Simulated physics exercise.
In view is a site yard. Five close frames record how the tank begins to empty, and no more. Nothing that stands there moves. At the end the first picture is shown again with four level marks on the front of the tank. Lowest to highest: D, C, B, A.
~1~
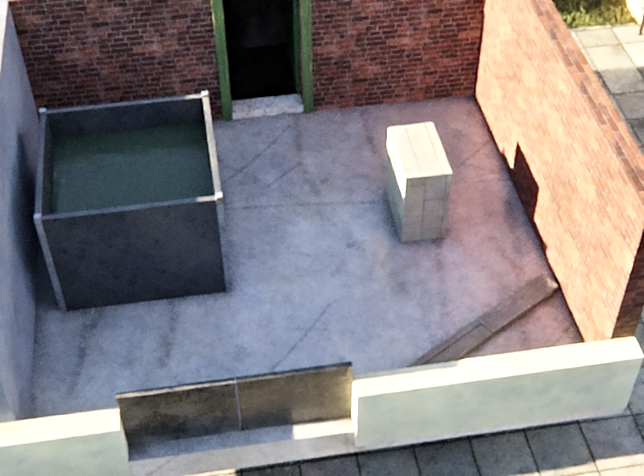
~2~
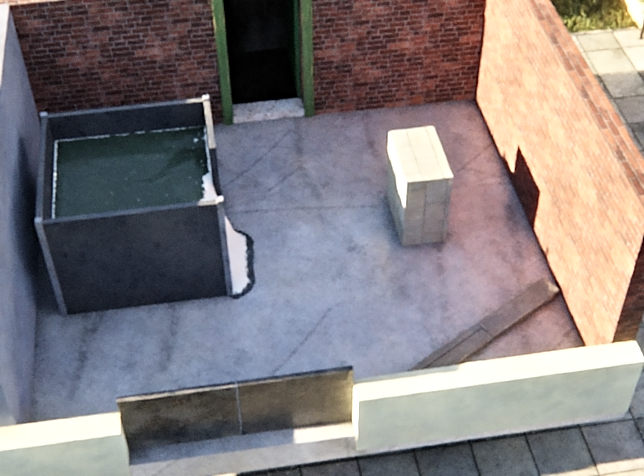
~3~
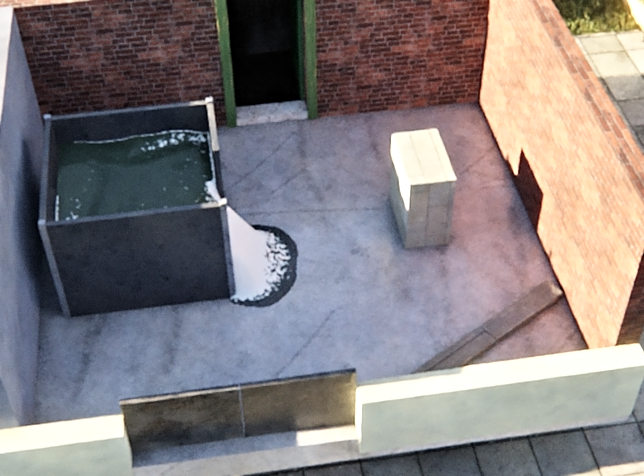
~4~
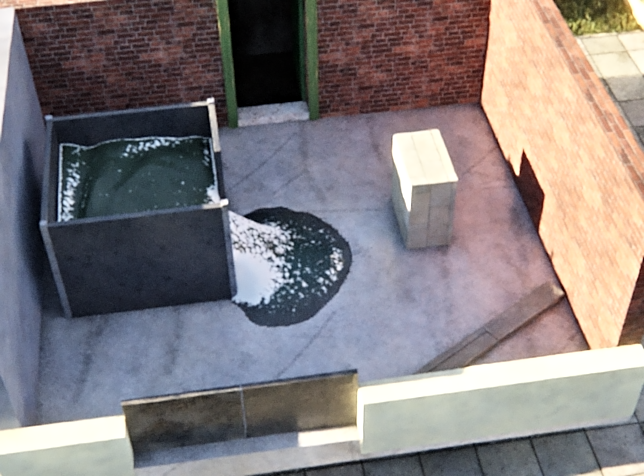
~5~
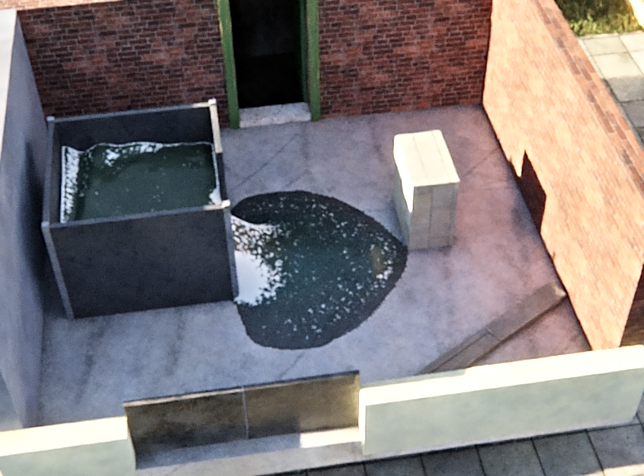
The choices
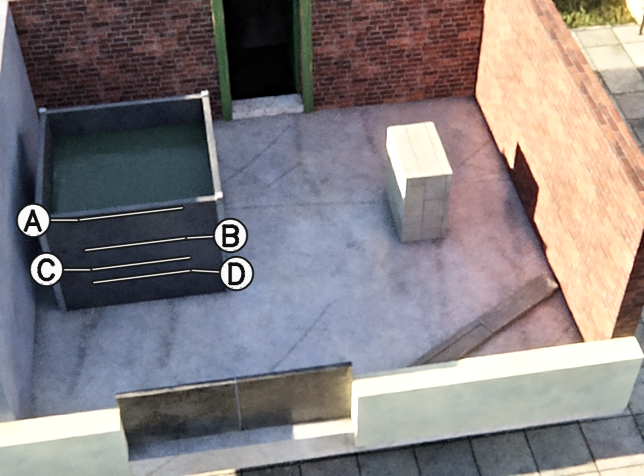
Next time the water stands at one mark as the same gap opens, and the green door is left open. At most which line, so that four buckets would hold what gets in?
B will do.
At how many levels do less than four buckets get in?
Three of the four.
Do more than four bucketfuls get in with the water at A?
Yes.
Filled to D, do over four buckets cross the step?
No, that is safe.
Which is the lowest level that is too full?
It is A.
On the marked copy, A at (130, 213); B at (136, 244); C at (140, 263); D at (142, 276); from the bottom up D, C, B, A.
If A is chosen, about 8 bucketfuls get in.
If B is chosen, a splash gets over, under a bucket.
If C is chosen, nothing gets over.
If D is chosen, nothing gets over.
